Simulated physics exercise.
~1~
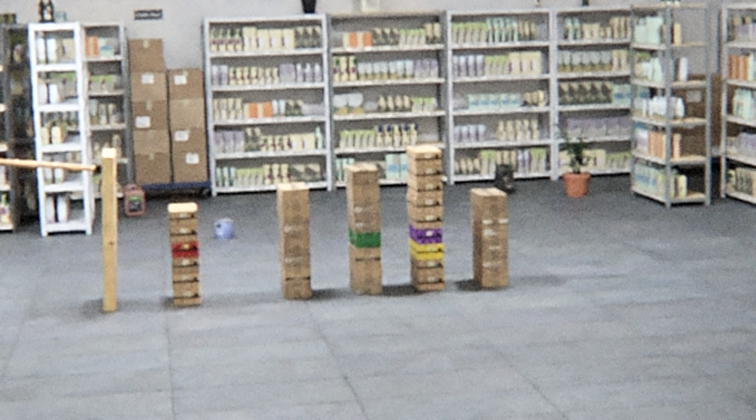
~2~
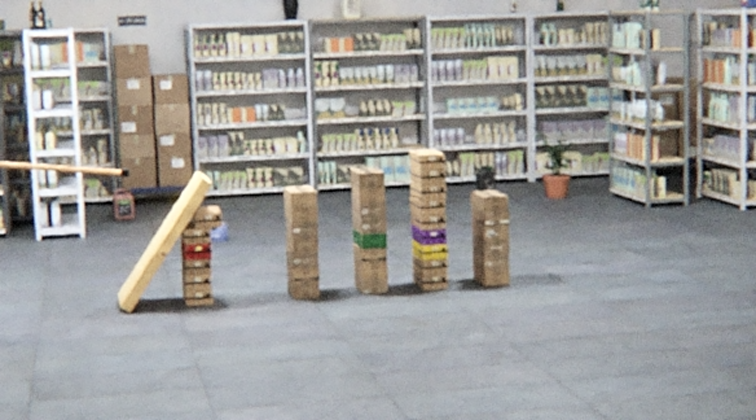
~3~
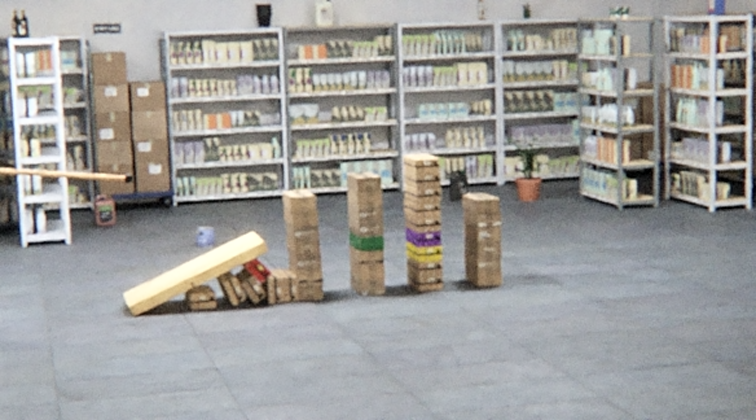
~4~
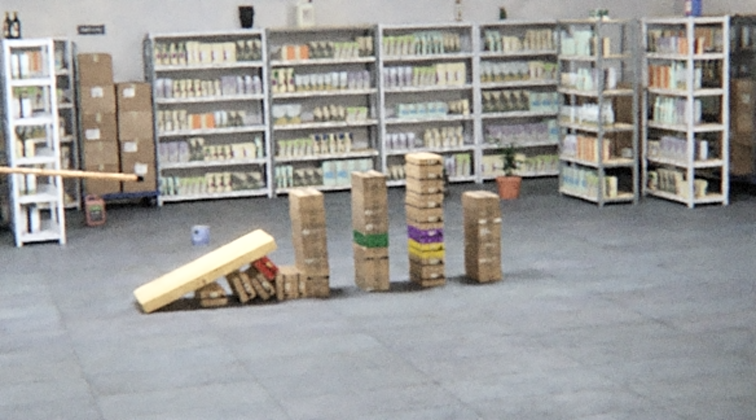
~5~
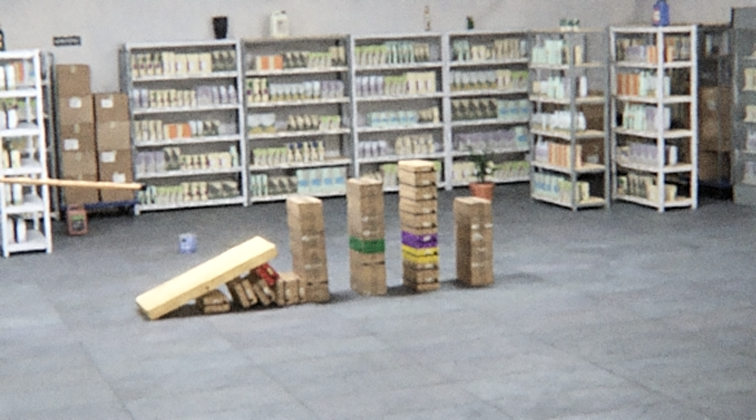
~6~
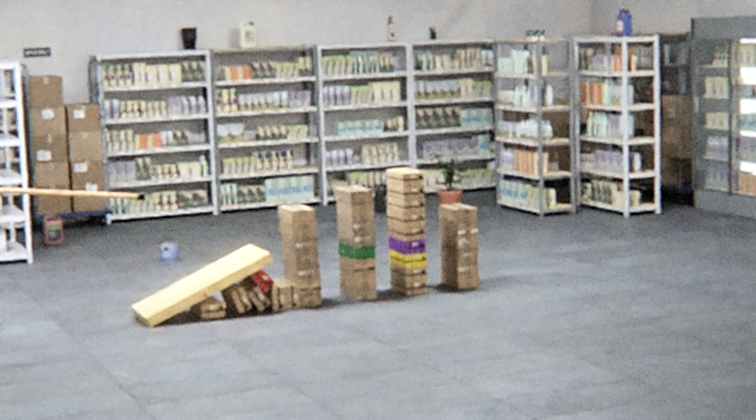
Upright board pushed by a pole toppling right onto the shortest box stack, collapsing it against the next, four taller stacks left standing.
